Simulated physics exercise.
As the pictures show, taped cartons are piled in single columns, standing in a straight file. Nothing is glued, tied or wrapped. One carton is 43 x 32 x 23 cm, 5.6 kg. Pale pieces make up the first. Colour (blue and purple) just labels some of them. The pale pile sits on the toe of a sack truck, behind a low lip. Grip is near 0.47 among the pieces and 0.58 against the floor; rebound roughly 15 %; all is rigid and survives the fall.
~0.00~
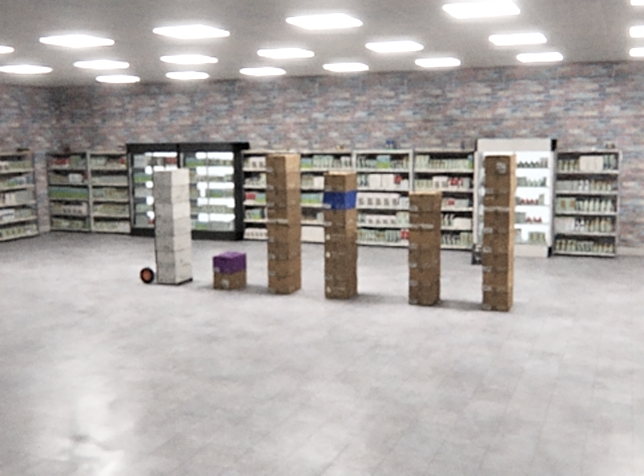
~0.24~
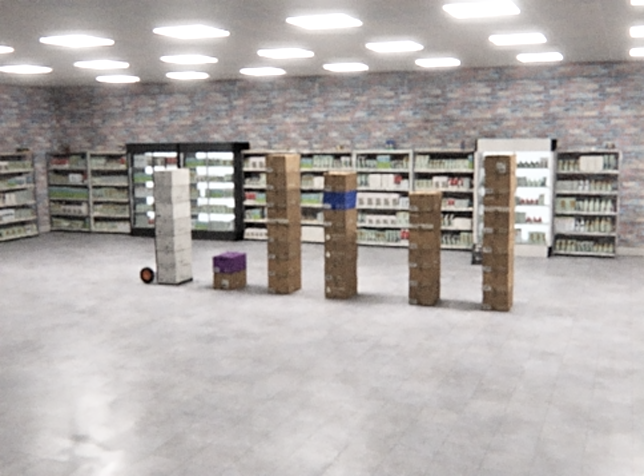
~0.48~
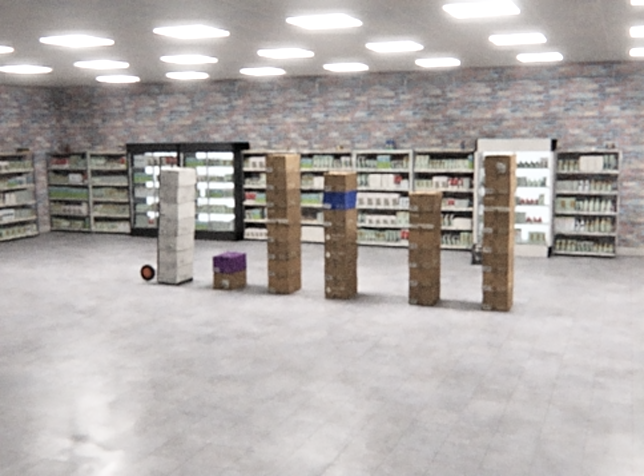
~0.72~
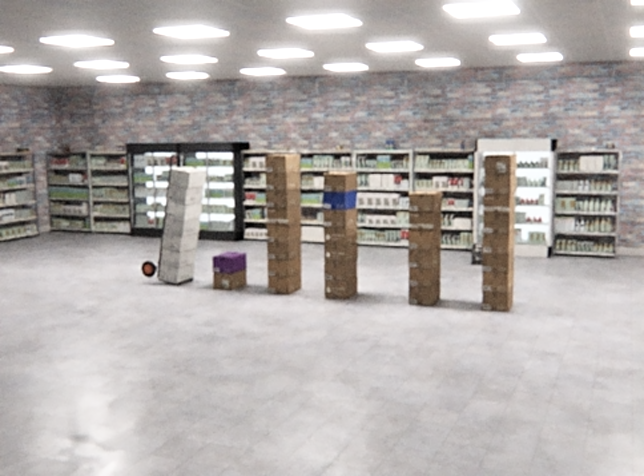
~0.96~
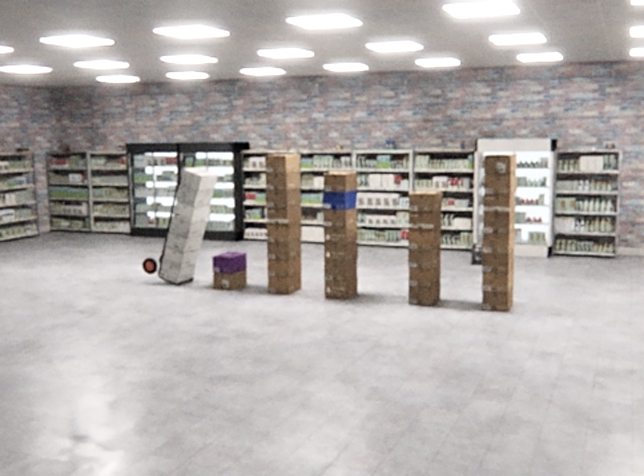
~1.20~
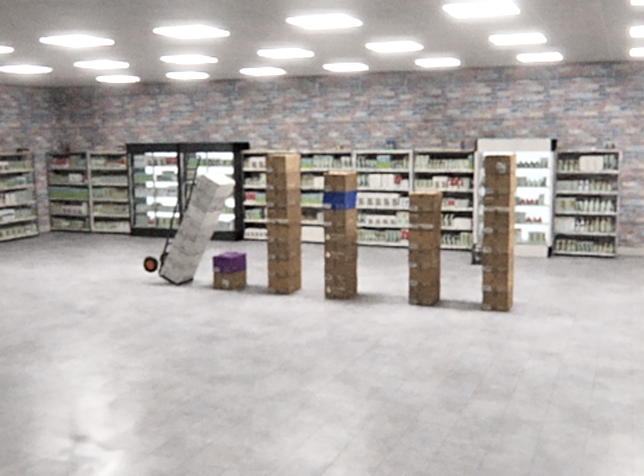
In a brick-walled shop with lit ceiling panels, shelves and glass-fronted coolers, a still camera looks across a pale floor from a distance. A white stack on a wheeled hand truck stands at left, beside a low purple-topped pile and four tall brown columns, one with a blue band. The white stack, upright at first, leans steadily further right with the truck, then beyond its frame, while the others stay still.
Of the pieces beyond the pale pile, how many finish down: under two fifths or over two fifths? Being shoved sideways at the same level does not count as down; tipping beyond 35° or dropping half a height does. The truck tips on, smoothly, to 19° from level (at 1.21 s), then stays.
The part is under two fifths.
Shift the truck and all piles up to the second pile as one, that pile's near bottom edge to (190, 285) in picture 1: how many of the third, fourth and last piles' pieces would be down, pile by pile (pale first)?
In that case third 0, fourth 0, last 0.
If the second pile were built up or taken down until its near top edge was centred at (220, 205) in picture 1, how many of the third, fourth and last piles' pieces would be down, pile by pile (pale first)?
Then third 8, fourth 7, last 8.
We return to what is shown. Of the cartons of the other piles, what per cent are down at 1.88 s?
At that moment 0 per cent.
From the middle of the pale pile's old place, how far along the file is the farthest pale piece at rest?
About 150 cm.
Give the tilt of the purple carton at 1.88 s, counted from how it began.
Some 0°.
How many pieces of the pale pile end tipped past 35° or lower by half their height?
7 of them.
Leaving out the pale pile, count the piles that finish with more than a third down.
0 of them.
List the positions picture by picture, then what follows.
In the first frame (places mark the middle of the side facing us), truck frame (153, 183) 0° forward; purple carton (222, 265); blue carton (334, 201); the rest undisturbed.
Truck frame (154, 183) 0° forward; blue carton (334, 201), in the second frame.
Truck frame (160, 182) 4° forward, top of the pale pile leaning 4°; blue carton (334, 201); the rest undisturbed, in the third frame.
Truck frame (169, 180) 11° forward, top of the pale pile leaning 11°; blue carton (334, 201); the rest undisturbed, in the fourth frame.
Truck frame (178, 180) 16° forward, top of the pale pile leaning 18°; blue carton (334, 201); the rest undisturbed, in the fifth frame.
Truck frame (183, 181) 19° forward, top of the pale pile leaning 28°; blue carton (334, 201); purple carton (222, 265); the rest undisturbed, in the sixth frame.
After 1.32 s, 7 of the pale pile down; none of the 31 other cartons down.
After 1.88 s, 7 of the pale pile down; none of the 31 other cartons down, 7 disturbed; purple carton shifted 32 mm.
At rest (3.0 s), 7 of the pale pile down; none of the 31 other cartons down, 6 disturbed; purple carton shifted 38 mm; blue carton unmoved. That is 0 per cent. As the last picture would show them, middles, purple carton near (232, 263), blue carton near (340, 199).
